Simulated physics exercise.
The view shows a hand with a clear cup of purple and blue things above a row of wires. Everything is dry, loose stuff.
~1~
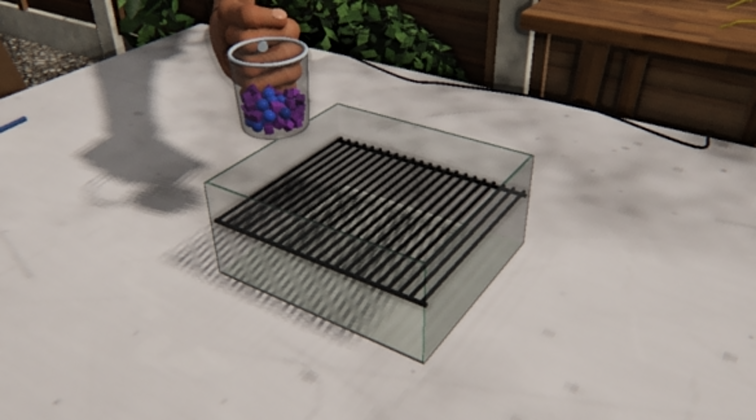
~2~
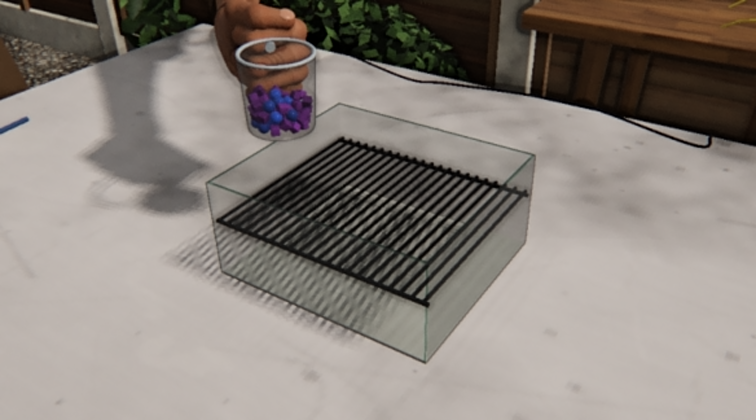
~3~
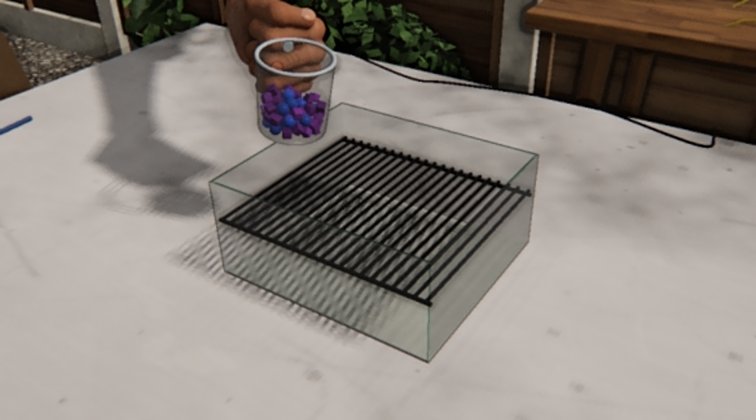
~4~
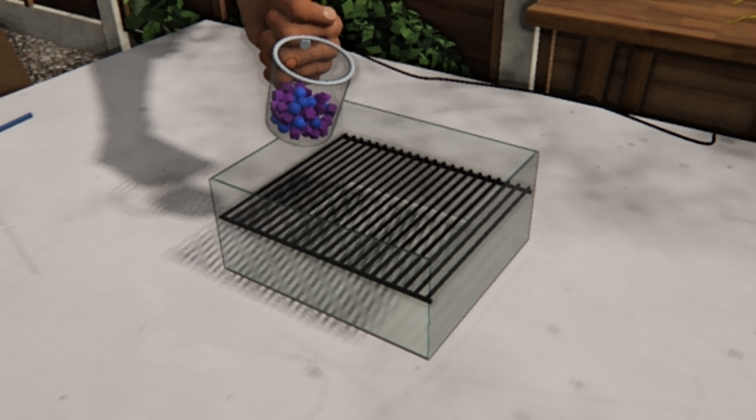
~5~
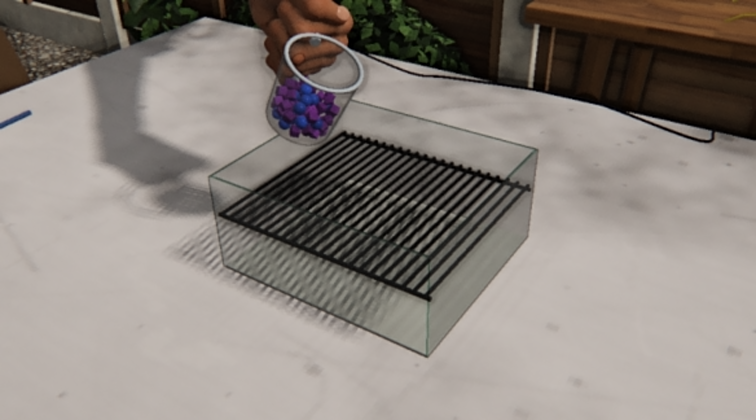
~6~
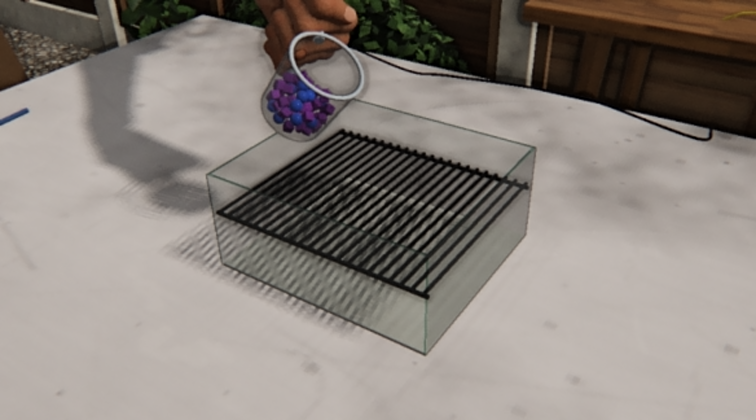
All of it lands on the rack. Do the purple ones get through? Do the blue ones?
Note: Purple retained on grille; blue retained on grille.
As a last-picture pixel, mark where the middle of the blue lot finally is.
It ends up somewhere around (369, 188).
Then, 0.42 s after the last picture, purple ones, all in the cup; blue ones, all in the cup.
Then, 0.88 s after the last picture, purple ones, all in the cup; blue ones, nearly all in the cup, a small part on or over the wires.
Then, 1.42 s after the last picture, purple ones, all on or over the wires; blue ones, all on or over the wires.
At rest, purple ones, all on the wires, none under the rack; blue ones, all on the wires, none under the rack.
